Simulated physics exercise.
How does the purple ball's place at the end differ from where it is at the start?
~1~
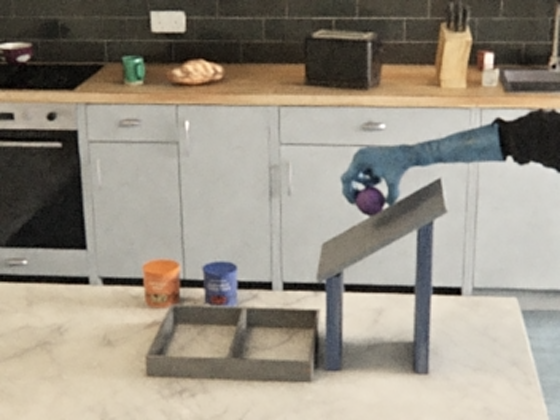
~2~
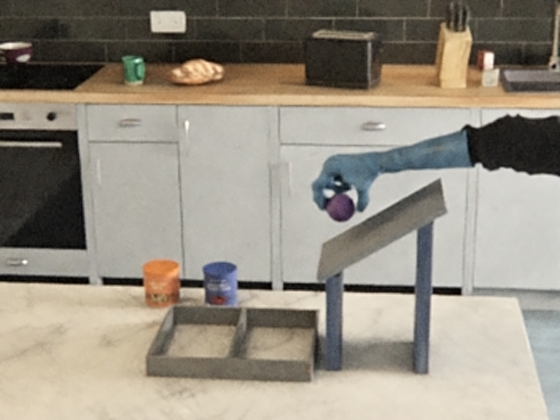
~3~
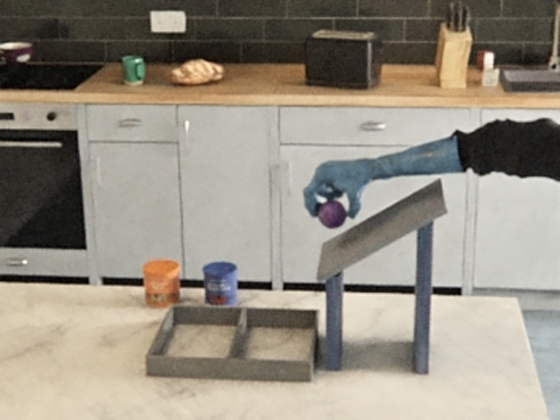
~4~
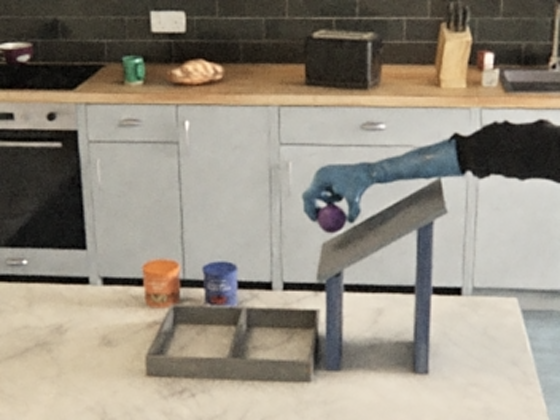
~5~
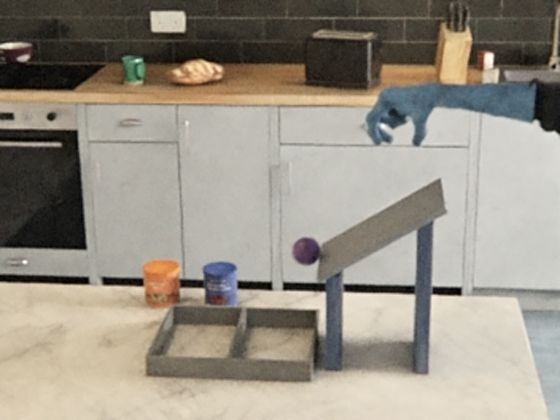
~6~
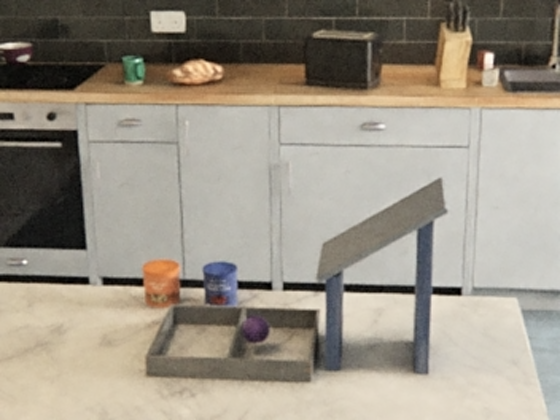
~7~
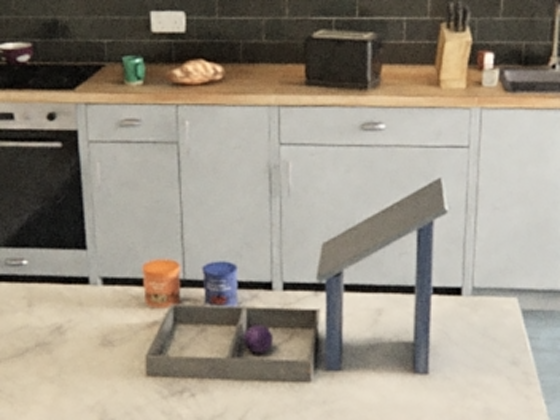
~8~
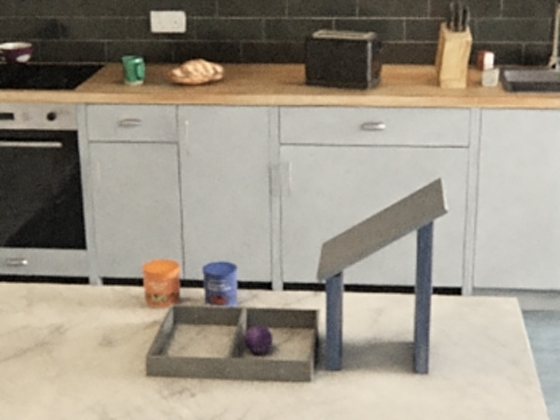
At the start the purple ball is held by the gloved hand above the slanted board. At the end it rests lower and farther left, in the bay of the tray next to the board.
A blue-gloved hand holds a purple ball over a slanted gray board on blue posts, which stands on a pale marble counter in a kitchen, seen from the front. To the left of the board sits a gray tray with two bays, with an orange tin and a blue tin behind it. The hand shifts the ball left and down toward the board's lower end, then lets go and draws back to the right. The ball leaves the lower edge, drops leftward into the tray near its divider, and settles in the right bay, while both tins stay in place.
